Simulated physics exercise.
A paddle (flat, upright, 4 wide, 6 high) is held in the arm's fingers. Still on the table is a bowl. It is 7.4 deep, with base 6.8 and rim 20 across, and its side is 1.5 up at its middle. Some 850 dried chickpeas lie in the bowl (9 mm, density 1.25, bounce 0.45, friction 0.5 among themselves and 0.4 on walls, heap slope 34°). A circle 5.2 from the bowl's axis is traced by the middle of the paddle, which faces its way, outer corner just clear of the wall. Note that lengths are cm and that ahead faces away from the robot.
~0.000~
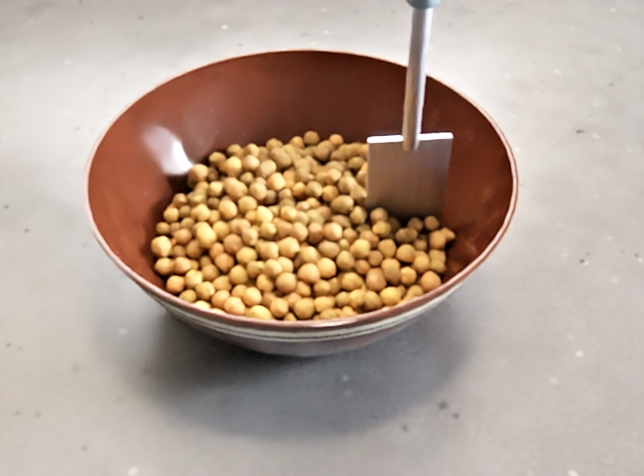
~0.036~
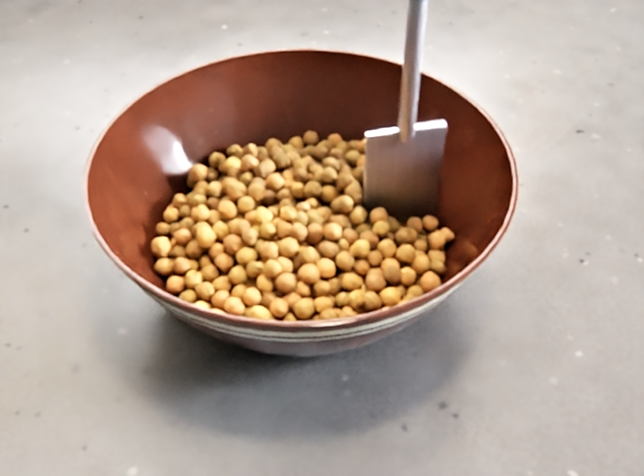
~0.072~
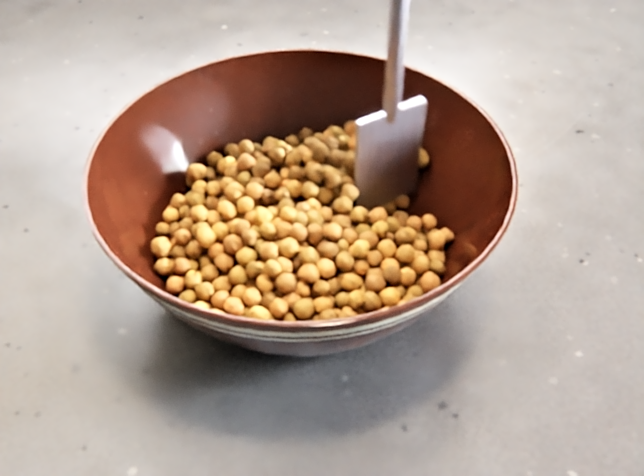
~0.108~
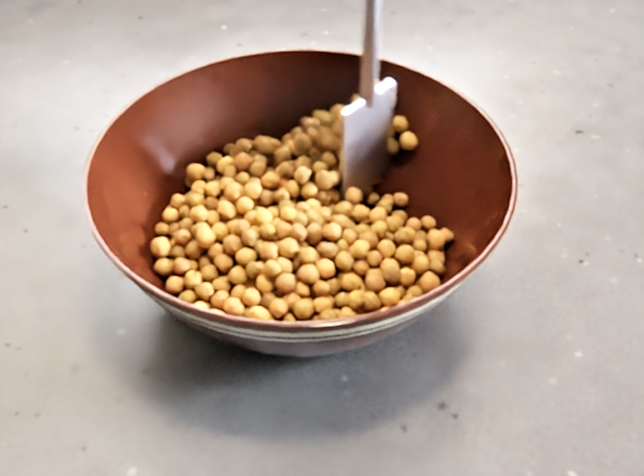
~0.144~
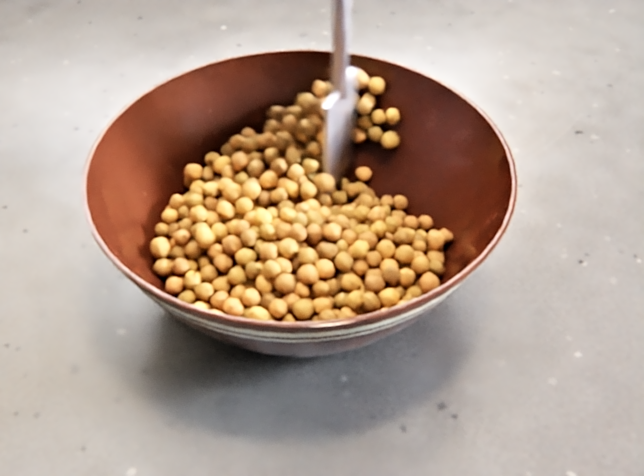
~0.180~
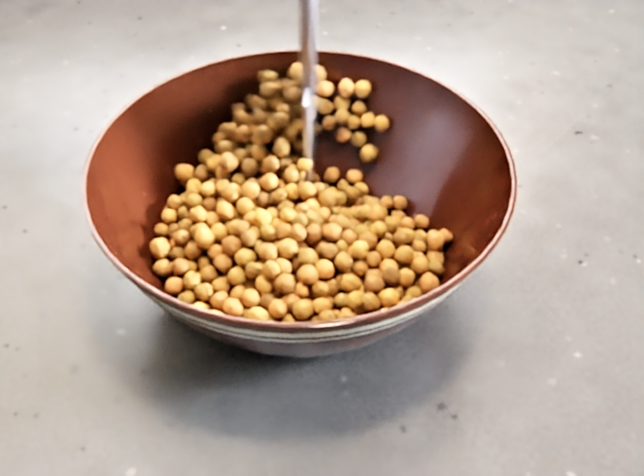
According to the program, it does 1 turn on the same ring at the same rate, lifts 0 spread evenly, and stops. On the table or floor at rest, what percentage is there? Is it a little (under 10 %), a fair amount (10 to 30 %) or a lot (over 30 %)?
A little, under 10 %.
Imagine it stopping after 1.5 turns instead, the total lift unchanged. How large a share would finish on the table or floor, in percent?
Then roughly 5 percent.
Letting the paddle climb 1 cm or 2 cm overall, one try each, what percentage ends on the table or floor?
Roughly 0 and 0 per cent.
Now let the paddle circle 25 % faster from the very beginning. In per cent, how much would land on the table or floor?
Then roughly 10 per cent.
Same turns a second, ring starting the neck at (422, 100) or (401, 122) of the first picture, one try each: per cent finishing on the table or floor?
Roughly 0 and 0 per cent.
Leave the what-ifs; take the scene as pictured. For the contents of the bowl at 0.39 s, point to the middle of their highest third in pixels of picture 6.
Look near (210, 251) for its middle.
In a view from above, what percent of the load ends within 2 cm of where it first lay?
Around 30 in a hundred, roughly.
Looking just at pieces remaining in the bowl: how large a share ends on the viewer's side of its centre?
I'd put it at roughly 40 per cent.
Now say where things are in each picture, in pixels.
The first picture shows paddle neck at (413, 112), 0° round; upper third of the load around (294, 221), from x 160 to 445, top at y 140; 850 in the bowl.
The second picture shows paddle neck at (409, 102), 8° round; upper third of the load around (298, 219), from x 160 to 445, top at y 140.
The third picture shows paddle neck at (393, 84), 26° round; upper third of the load around (302, 211), from x 160 to 445, top at y 125.
The fourth picture shows paddle neck at (370, 71), 44° round; upper third of the load around (301, 204), from x 160 to 445, top at y 90.
The fifth picture shows paddle neck at (340, 62), 62° round; upper third of the load around (292, 197), from x 160 to 445, top at y 80.
The sixth picture shows paddle neck at (308, 58), 81° round; upper third of the load around (279, 195), from x 160 to 445, top at y 70; 850 in the bowl.
After 0.39 s, 188° round, highest piece 9 above the table; 848 in the bowl, 2 in flight or on the tool.
After 0.61 s, 296° round, highest piece 9 above the table; 832 in the bowl, 10 on the table or floor, 8 in flight or on the tool.
After 0.91 s, 0° round, highest piece 7 above the table; 824 in the bowl, 26 on the table or floor.
After 1.61 s, 0° round, highest piece 7 above the table; 824 in the bowl, 26 on the table or floor.
At rest, 824 in the bowl, 26 on the table or floor. That is 3 % on the table or floor.
